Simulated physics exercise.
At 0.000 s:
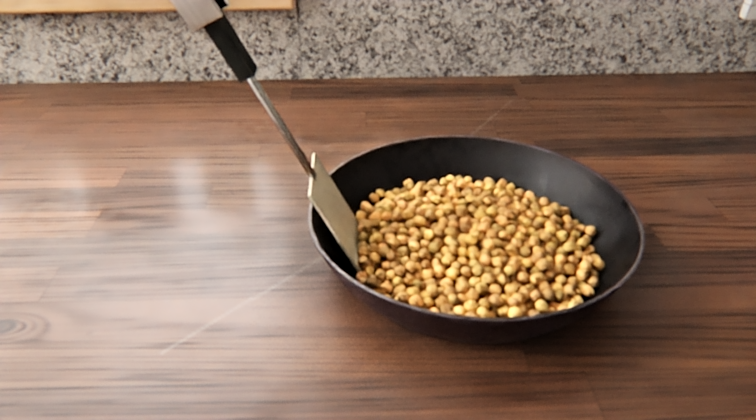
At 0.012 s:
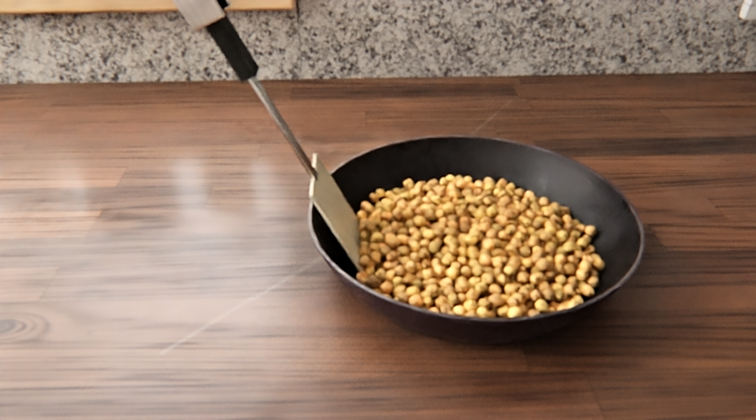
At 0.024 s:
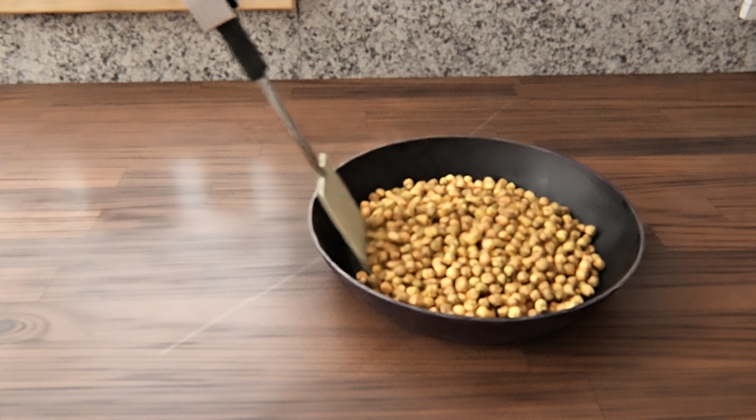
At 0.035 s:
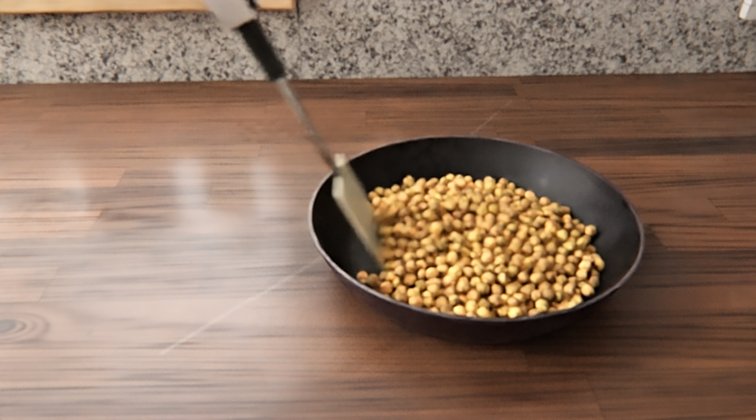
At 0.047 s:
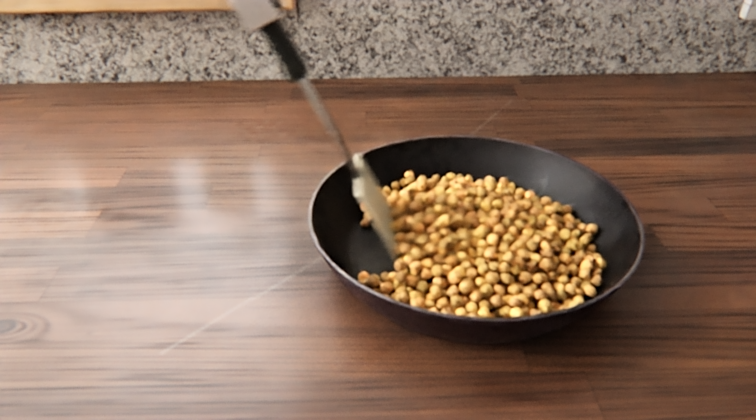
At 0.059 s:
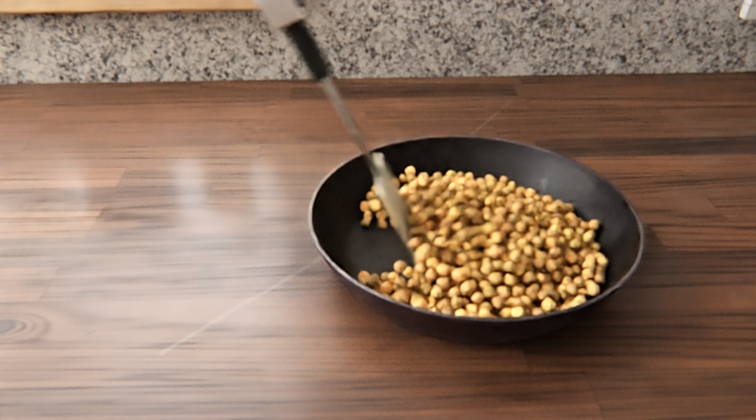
A dark brown wooden counter with a speckled grey stone backsplash is seen from slightly above by a still camera. A black frying pan right of centre holds a broad heap of golden-tan chickpeas, with a metal spatula with a black and pale handle at its left edge. The spatula, barely moving at first, sweeps rightward through the pan, pushing the nearby chickpeas and baring dark surface behind it.
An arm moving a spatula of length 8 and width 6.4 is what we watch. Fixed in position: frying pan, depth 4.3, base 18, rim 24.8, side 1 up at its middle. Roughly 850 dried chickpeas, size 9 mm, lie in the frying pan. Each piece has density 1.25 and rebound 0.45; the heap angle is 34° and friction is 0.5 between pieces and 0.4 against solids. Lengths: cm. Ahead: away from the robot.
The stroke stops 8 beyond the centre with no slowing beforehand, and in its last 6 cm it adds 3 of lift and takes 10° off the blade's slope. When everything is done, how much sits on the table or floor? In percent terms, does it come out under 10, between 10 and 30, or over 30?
It comes out between 10 and 30 %.
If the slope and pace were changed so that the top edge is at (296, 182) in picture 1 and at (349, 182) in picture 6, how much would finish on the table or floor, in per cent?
Around 10 per cent finishes on the table or floor.
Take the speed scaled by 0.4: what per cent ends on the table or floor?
That comes to some 0 per cent, roughly.
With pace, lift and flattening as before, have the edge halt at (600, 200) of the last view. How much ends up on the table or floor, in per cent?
Something close to 20 in a hundred.
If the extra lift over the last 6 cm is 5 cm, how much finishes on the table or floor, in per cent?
15 %.
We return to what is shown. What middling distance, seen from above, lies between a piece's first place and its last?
Some 3 centimetres.
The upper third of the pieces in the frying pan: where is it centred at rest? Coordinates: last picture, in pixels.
Centre: Roughly (555, 227).
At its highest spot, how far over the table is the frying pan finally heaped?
It reaches around 4.5 cm.
By 0.09 s, sloping 64°, highest piece 7 above the table; 848 in the frying pan.
By 0.12 s, sloping 61°, highest piece 8 above the table; 848 in the frying pan.
By 0.33 s, sloping 54°, highest piece 7 above the table; 726 in the frying pan, 118 on the table or floor, 4 on the blade or in flight.
By 1.38 s, sloping 54°, highest piece 4 above the table; 726 in the frying pan, 122 on the table or floor.
Final count, 726 in the frying pan, 122 on the table or floor. That is 14 % on the table or floor.
